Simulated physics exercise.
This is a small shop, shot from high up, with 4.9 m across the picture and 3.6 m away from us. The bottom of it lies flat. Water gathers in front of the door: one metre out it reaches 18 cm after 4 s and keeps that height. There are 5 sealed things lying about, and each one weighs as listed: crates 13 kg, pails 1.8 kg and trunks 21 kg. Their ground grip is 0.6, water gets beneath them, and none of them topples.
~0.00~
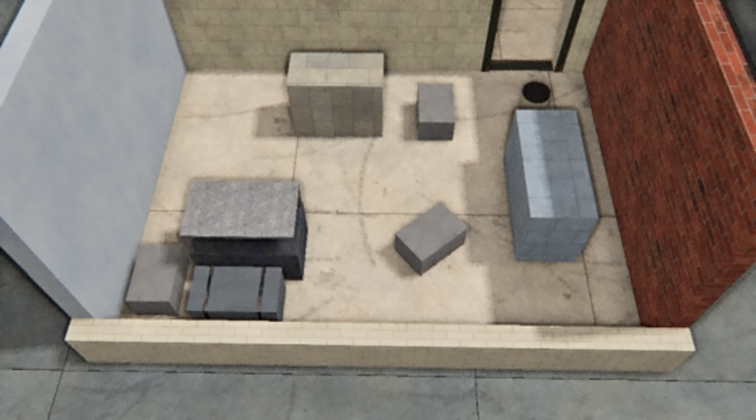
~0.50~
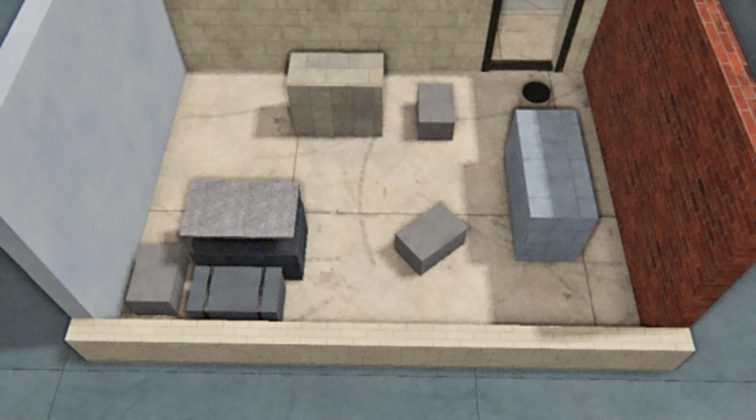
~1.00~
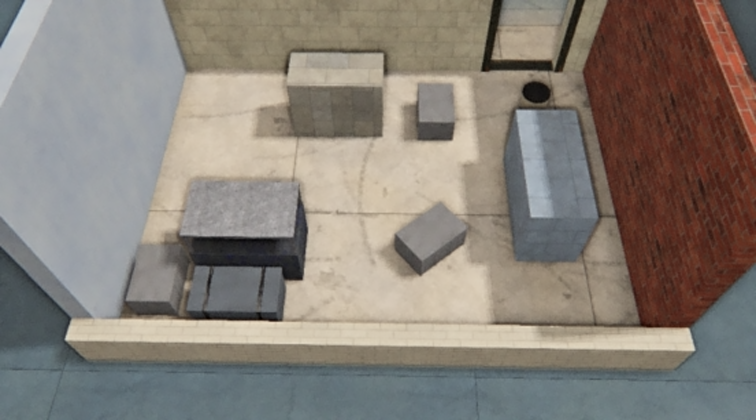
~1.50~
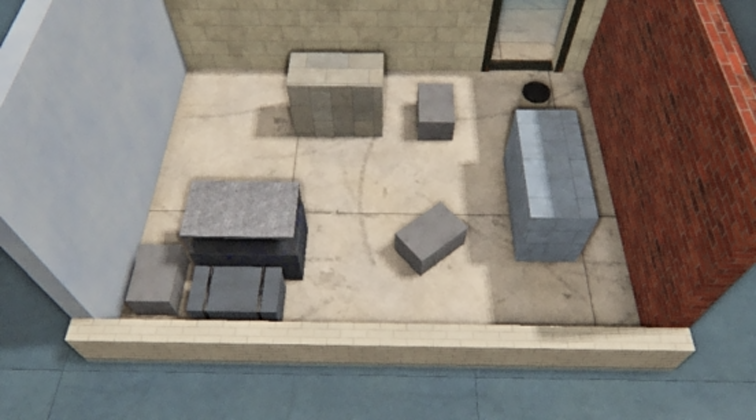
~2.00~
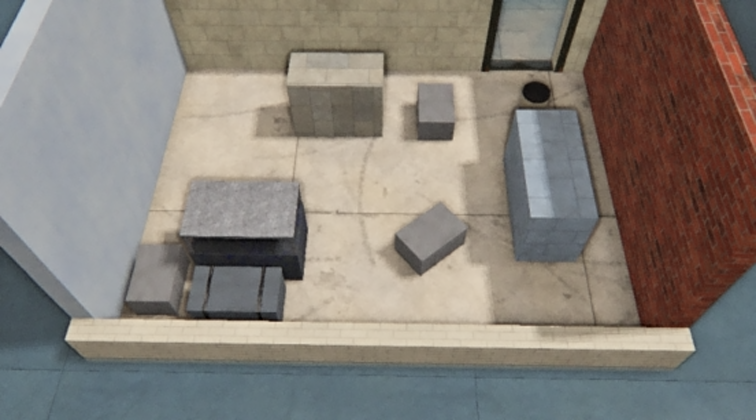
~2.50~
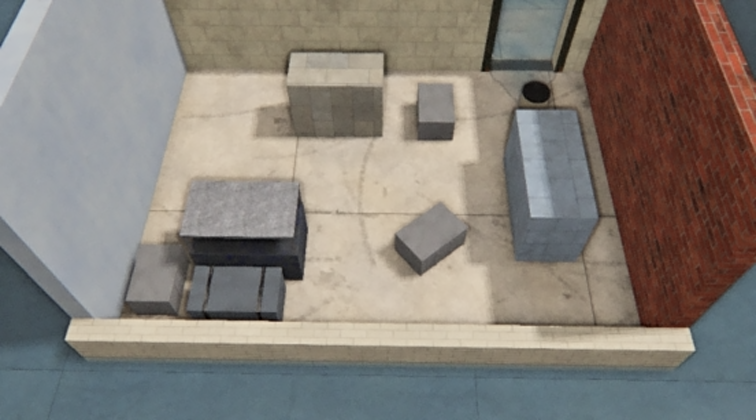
A small walled room with a pale, cracked floor, a white wall on the left and a red brick wall on the right is seen from high above. A tall blue-grey block stands at right near a dark round pail by the door, with a beige block at the back, grey boxes mid-floor and darker ones front left. Everything inside stays still, the glass in the doorway turns from beige to pale blue, and the camera does not move.
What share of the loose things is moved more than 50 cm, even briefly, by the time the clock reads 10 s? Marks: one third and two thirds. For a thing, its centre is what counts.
Below one third.
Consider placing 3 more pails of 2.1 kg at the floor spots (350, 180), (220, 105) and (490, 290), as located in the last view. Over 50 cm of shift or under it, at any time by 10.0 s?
First one stays inside the line, second one stays inside the line, third one crosses the line.
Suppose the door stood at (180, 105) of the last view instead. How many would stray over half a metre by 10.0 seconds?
Then the count would be 1.
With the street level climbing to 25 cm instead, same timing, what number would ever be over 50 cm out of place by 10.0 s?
Count under that change: 1.
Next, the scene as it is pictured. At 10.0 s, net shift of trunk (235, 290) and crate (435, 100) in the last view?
0 cm and 0 cm respectively.
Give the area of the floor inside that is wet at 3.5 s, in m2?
Wet: Near 2.0 m2.
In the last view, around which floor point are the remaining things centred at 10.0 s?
Somewhere near (325, 244).
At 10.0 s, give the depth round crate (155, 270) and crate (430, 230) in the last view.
Depth approx. 1 cm / 5 cm.
After 3.5 s 0 of 5 are over 50 cm from their spots; 0 afloat.
After 4.5 s 1 of 5 are over 50 cm from their spots; 1 afloat.
After 7.0 s 1 of 5 are over 50 cm from their spots; 1 afloat.
After 10.0 s 1 of 5 are over 50 cm from their spots, and 1 have been at some point; 1 afloat.
